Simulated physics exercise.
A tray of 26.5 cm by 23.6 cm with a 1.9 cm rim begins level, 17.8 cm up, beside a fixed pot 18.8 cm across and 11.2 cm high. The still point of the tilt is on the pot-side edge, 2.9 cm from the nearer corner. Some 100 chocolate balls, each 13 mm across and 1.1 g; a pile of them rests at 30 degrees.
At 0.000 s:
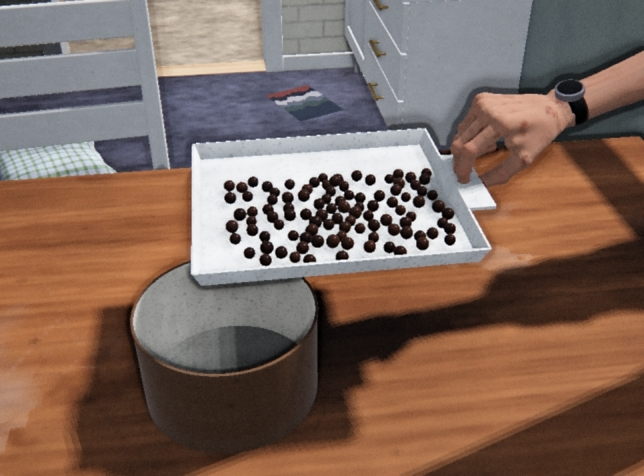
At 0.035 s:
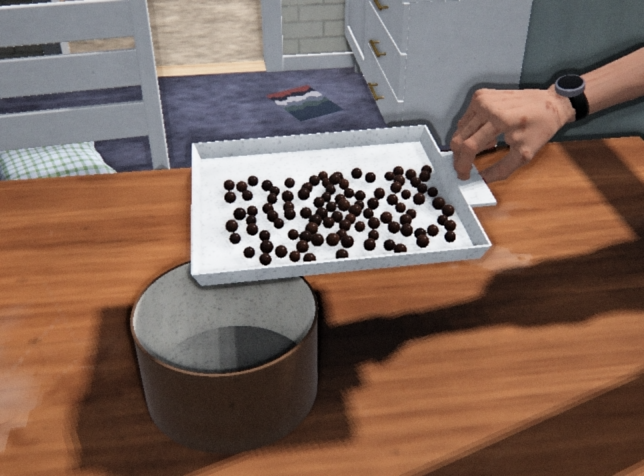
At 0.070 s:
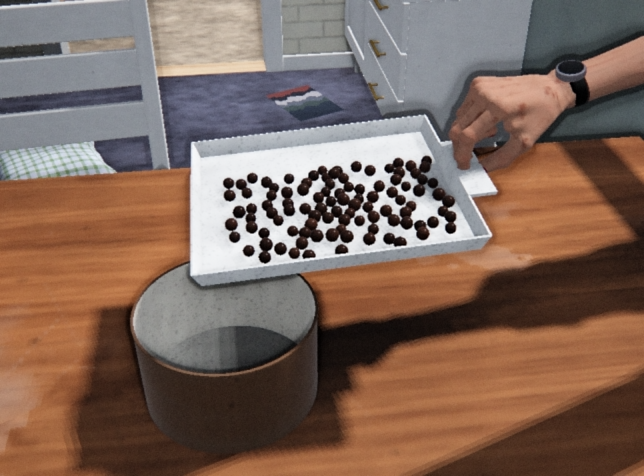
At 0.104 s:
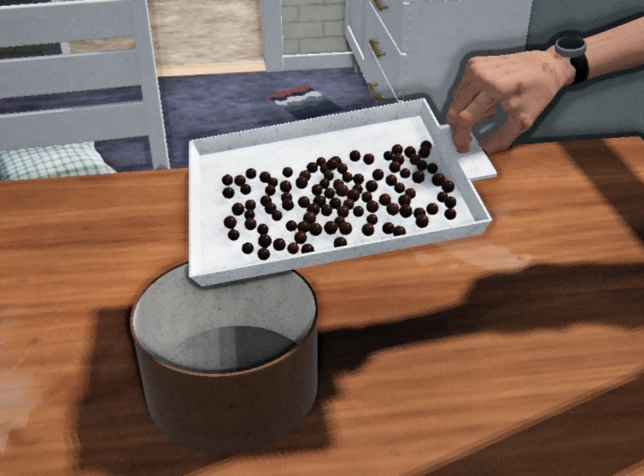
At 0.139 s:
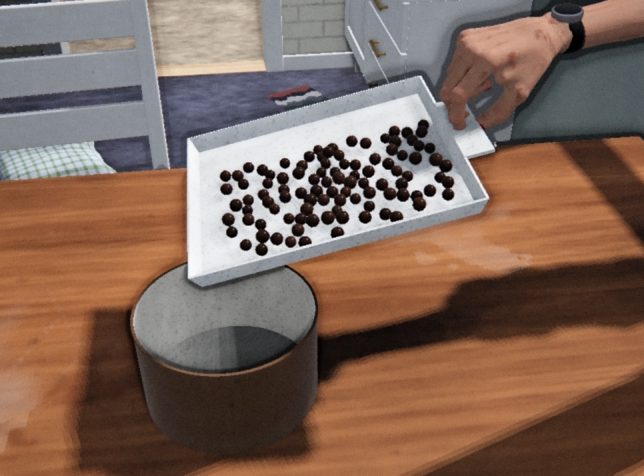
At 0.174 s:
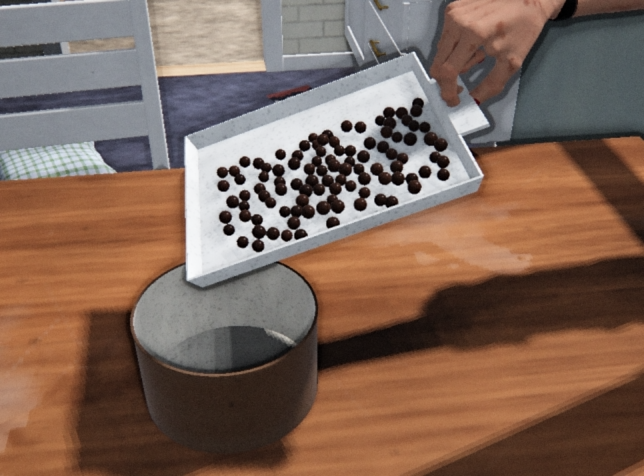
A white tray scattered with dark brown balls is held over a wooden table in a room, seen from slightly above by a still camera. A hand wearing a dark watch grips its right-hand tab, a brown pot with a grey inside stands below its left end, and a pale slatted chair is behind. The hand lifts the right side, slowly then faster, tilting the tray down leftward while the balls stay spread across it.
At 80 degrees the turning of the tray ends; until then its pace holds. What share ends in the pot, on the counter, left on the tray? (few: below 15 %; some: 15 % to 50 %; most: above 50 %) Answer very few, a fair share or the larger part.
In the pot: A fair share; on the counter: The larger part; left on the tray: Very few.
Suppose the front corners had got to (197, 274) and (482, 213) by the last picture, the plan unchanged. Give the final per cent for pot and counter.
Pot 65, counter 35.
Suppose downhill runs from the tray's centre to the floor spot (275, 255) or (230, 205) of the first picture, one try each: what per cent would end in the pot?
Some 45 and 20 per cent.
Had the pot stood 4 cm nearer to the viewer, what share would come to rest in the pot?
In that case some 40 per cent.
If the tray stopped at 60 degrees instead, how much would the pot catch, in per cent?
Then about 25 per cent.
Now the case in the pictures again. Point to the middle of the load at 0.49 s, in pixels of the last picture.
At about (191, 218).
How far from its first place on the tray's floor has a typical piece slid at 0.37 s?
About 4 cm.
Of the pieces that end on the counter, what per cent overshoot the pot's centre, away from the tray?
Roughly 100 per cent.
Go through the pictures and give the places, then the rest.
In the first frame, tray tilt 0 degrees, front corners at (200, 269) and (482, 245); middle of the pieces at (344, 207); pot at (225, 309).
In the second frame, tray tilt 1 degrees, front corners at (200, 269) and (482, 242); middle of the pieces at (344, 205).
In the third frame, tray tilt 3 degrees, front corners at (199, 269) and (482, 232), lowest corner left front; middle of the pieces at (343, 200).
In the fourth frame, tray tilt 7 degrees, front corners at (197, 270) and (482, 217), lowest corner left front; middle of the pieces at (342, 191).
In the fifth frame, tray tilt 13 degrees, front corners at (196, 271) and (479, 196), lowest corner left front; middle of the pieces at (339, 178).
In the sixth frame, tray tilt 19 degrees, front corners at (194, 273) and (473, 174), lowest corner left front; middle of the pieces at (334, 166); pot at (225, 309). The tray's pace is about 165 degrees a second.
After 0.37 s, tilt 52 degrees; the tray holds 100 %, the pot 0 %.
After 0.49 s, tilt 71 degrees; the tray holds 95 %, the pot 0 %.
Then, at 0.75 s, tilt 80 degrees; the tray holds 10 %, the pot 30 %.
In the end, at 1.9 s, pot 40 %, counter 60 %, tray 0 %.
